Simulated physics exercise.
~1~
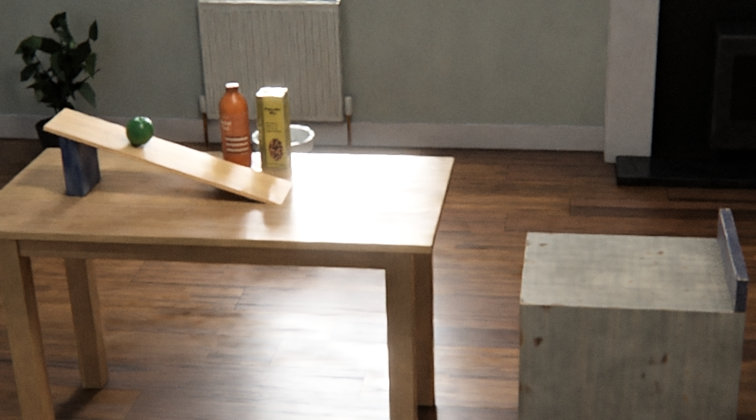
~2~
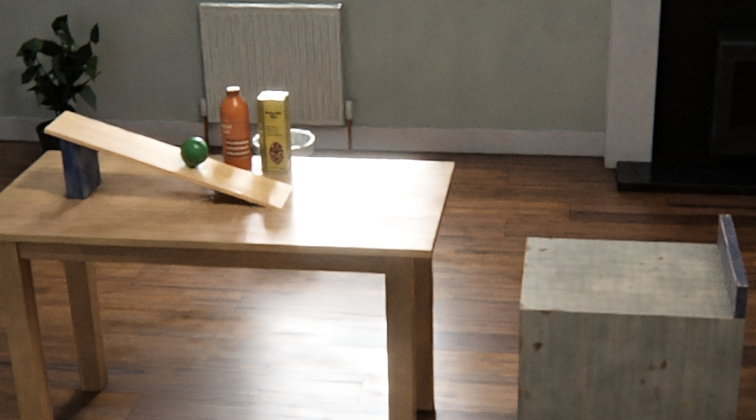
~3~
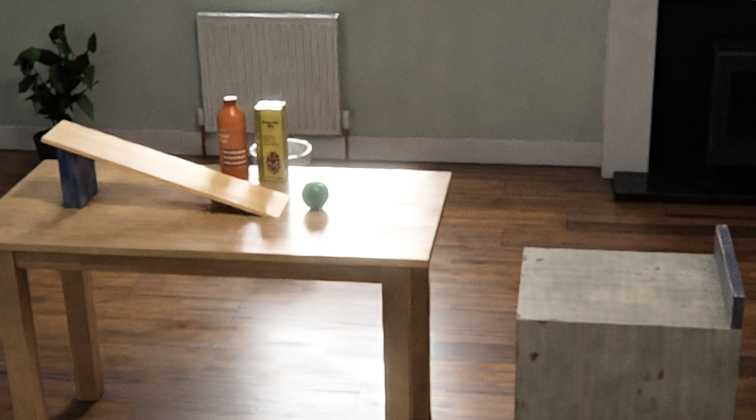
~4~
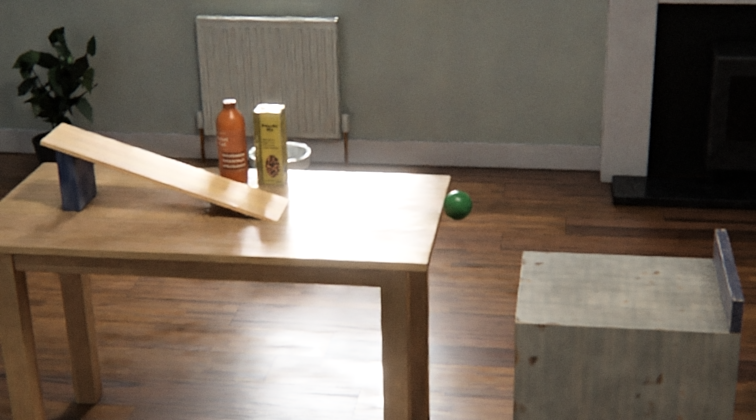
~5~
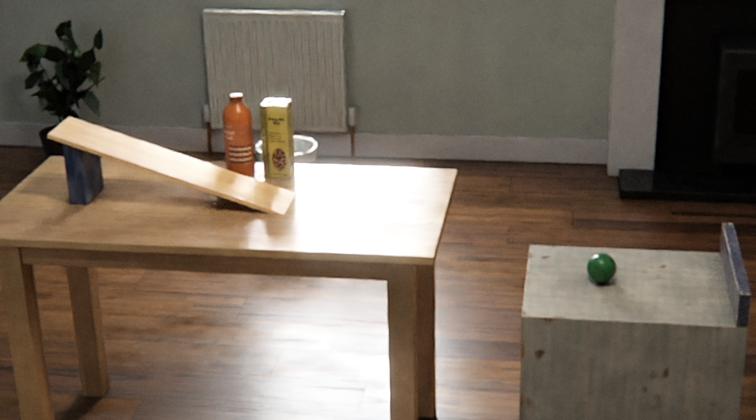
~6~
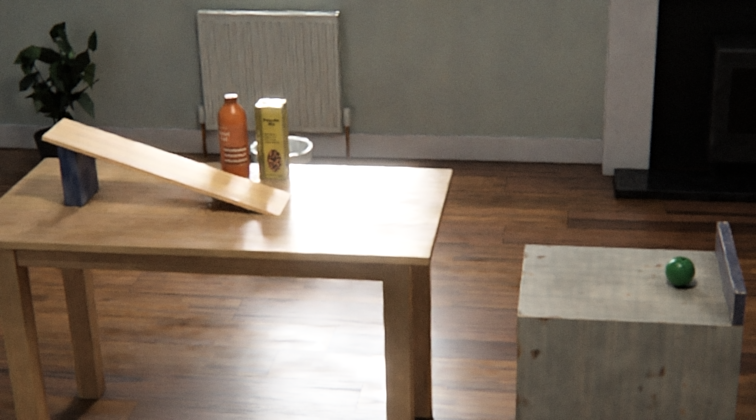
A green apple rolls down a tilted wooden board propped on a dark block at the left of a light wooden table, seen from slightly above in a room with dark floorboards. An orange bottle and a yellow carton stand behind the board's lower end, with a radiator and a potted plant beyond. The apple leaves the board and travels right across the tabletop, then passes off the table's right edge into the gap. It lands on a lower, greyish cabinet and continues right, ending near the upright batten, while the bottle and carton stay standing in place.
